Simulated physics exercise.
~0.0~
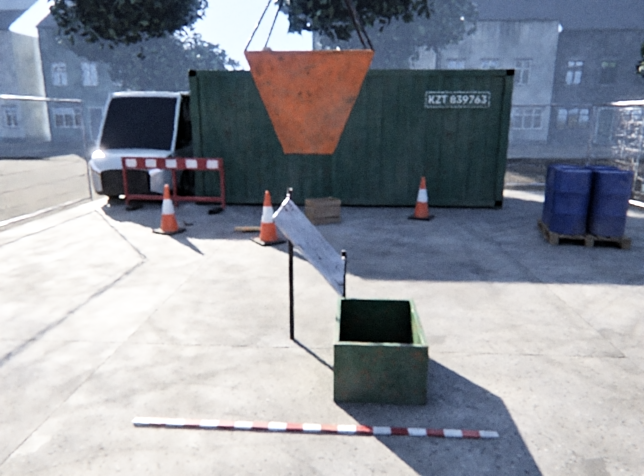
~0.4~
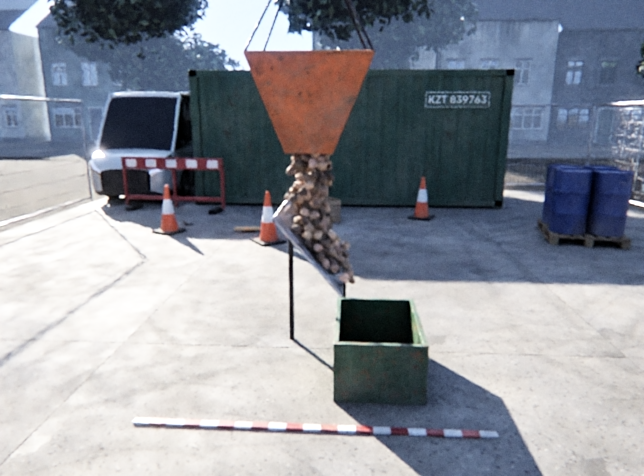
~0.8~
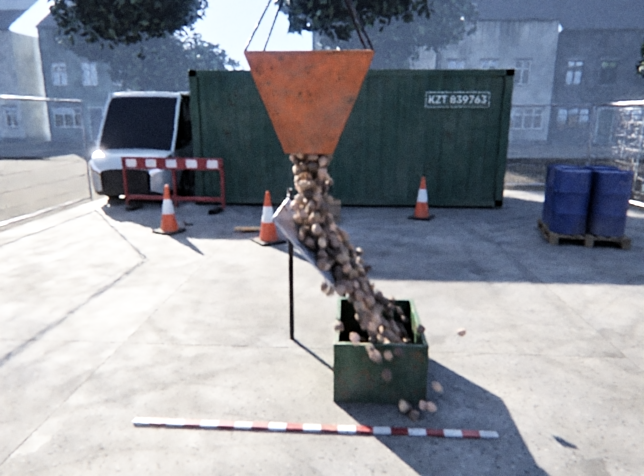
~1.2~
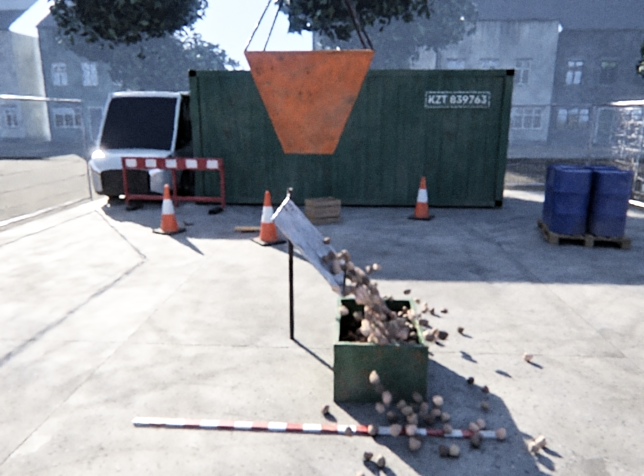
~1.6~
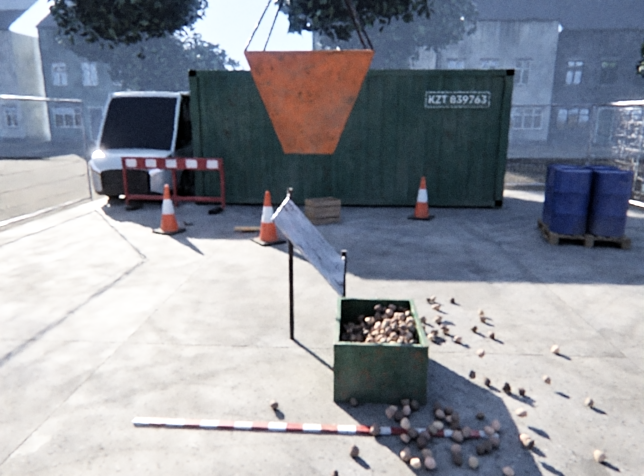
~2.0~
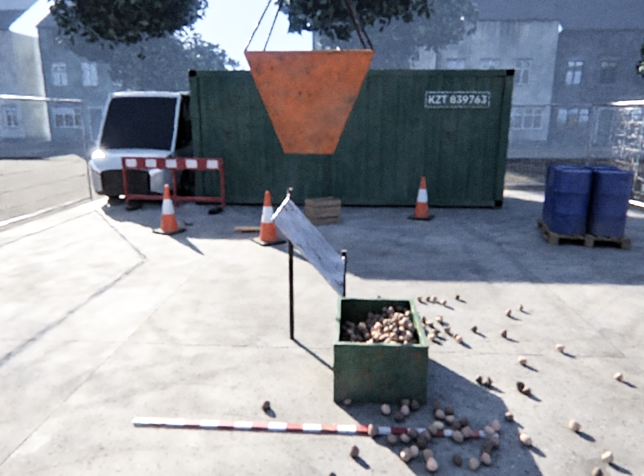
To begin with, an orange skip hangs above a sloping steel sheet and an open green bin in a paved yard, with a green container and traffic cones behind. Brown, rounded stones pour from the bottom of the skip onto the steel. They slide down to the right and drop into the bin, while a few spill past it. The skip empties and the last stones leave the slope as others scatter across the ground. Finally, most of the load lies still in the bin, with the rest strewn in front and to the right.
